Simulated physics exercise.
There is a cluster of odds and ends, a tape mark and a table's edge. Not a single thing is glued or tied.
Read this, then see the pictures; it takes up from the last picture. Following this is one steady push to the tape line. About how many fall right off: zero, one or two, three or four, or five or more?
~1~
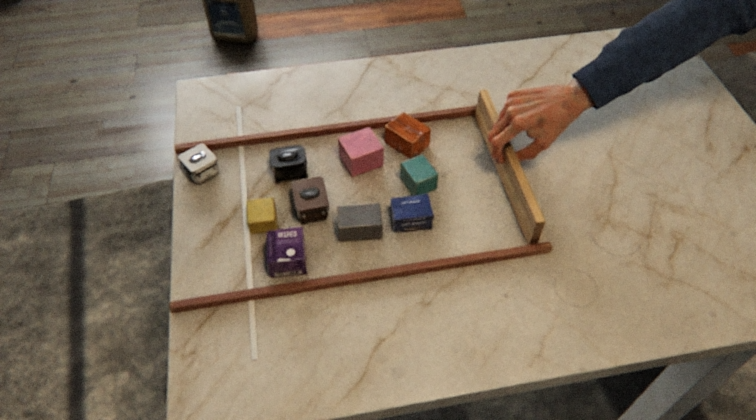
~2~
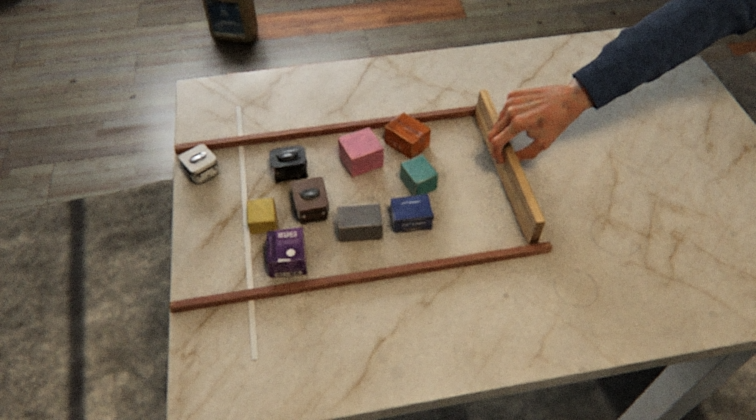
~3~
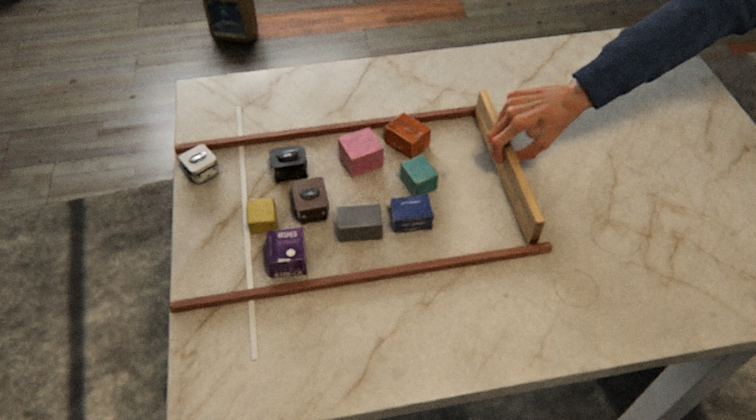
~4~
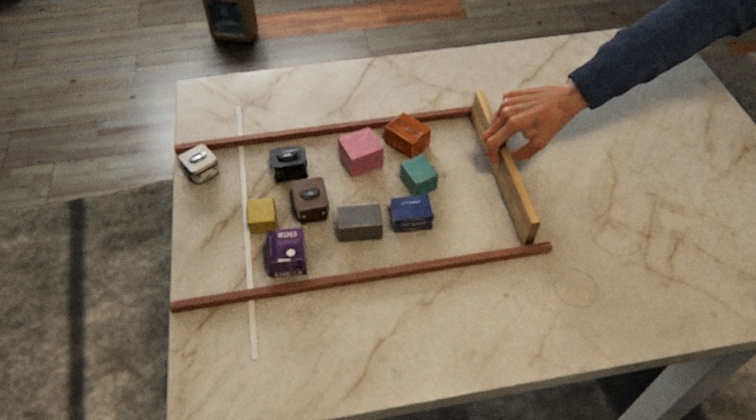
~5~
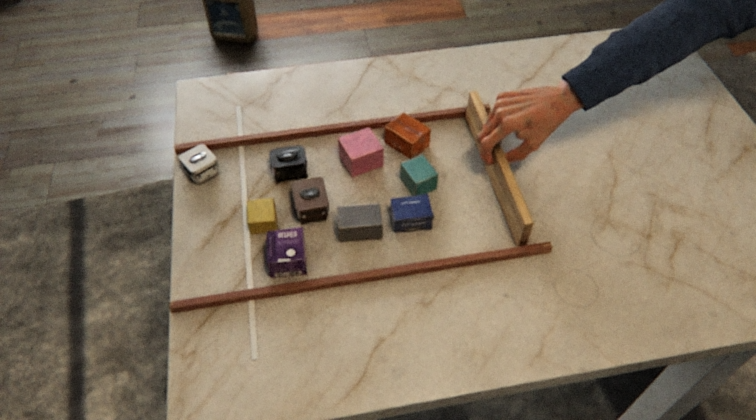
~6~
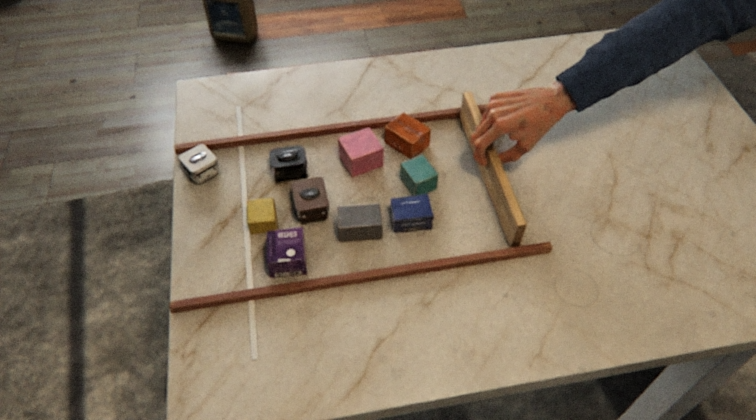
I predict exactly one or two will slip off.
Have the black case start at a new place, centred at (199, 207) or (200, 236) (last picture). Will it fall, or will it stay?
In turn it goes down, then goes down.
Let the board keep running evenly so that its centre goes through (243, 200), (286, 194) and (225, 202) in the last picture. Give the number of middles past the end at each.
The counts are 2, 0 and 4, in that order.
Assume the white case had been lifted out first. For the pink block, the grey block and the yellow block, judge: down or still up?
In that case the pink block stays where it is, the grey block stays where it is, the yellow block goes off the edge.
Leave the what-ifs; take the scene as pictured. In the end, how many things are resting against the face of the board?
It's touching 3 at the end.
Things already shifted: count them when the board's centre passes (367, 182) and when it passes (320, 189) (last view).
First 7 and then 9.
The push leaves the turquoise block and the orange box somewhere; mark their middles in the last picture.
You'll see the turquoise block at (230, 201), with the orange box at (220, 159).
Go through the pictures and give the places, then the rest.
In the first picture, white case (200, 165); yellow block (262, 216); purple box (287, 252); board (506, 163); tape (245, 213).
In the second picture, yellow block (262, 216); pink block (361, 152).
In the third picture, purple box (287, 253); blue box (411, 214).
In the fourth picture, white case (200, 165); black case (289, 164).
In the fifth picture, yellow block (262, 216); turquoise block (419, 176).
In the sixth picture, white case (200, 165); yellow block (262, 216); purple box (287, 253); board (489, 165); tape (245, 213).
Soon after, none off yet; white case at rest near (200, 165); yellow block at rest near (262, 216); purple box at rest near (287, 253).
At rest, the number that fall off is one or two; fallen, black case and yellow block.
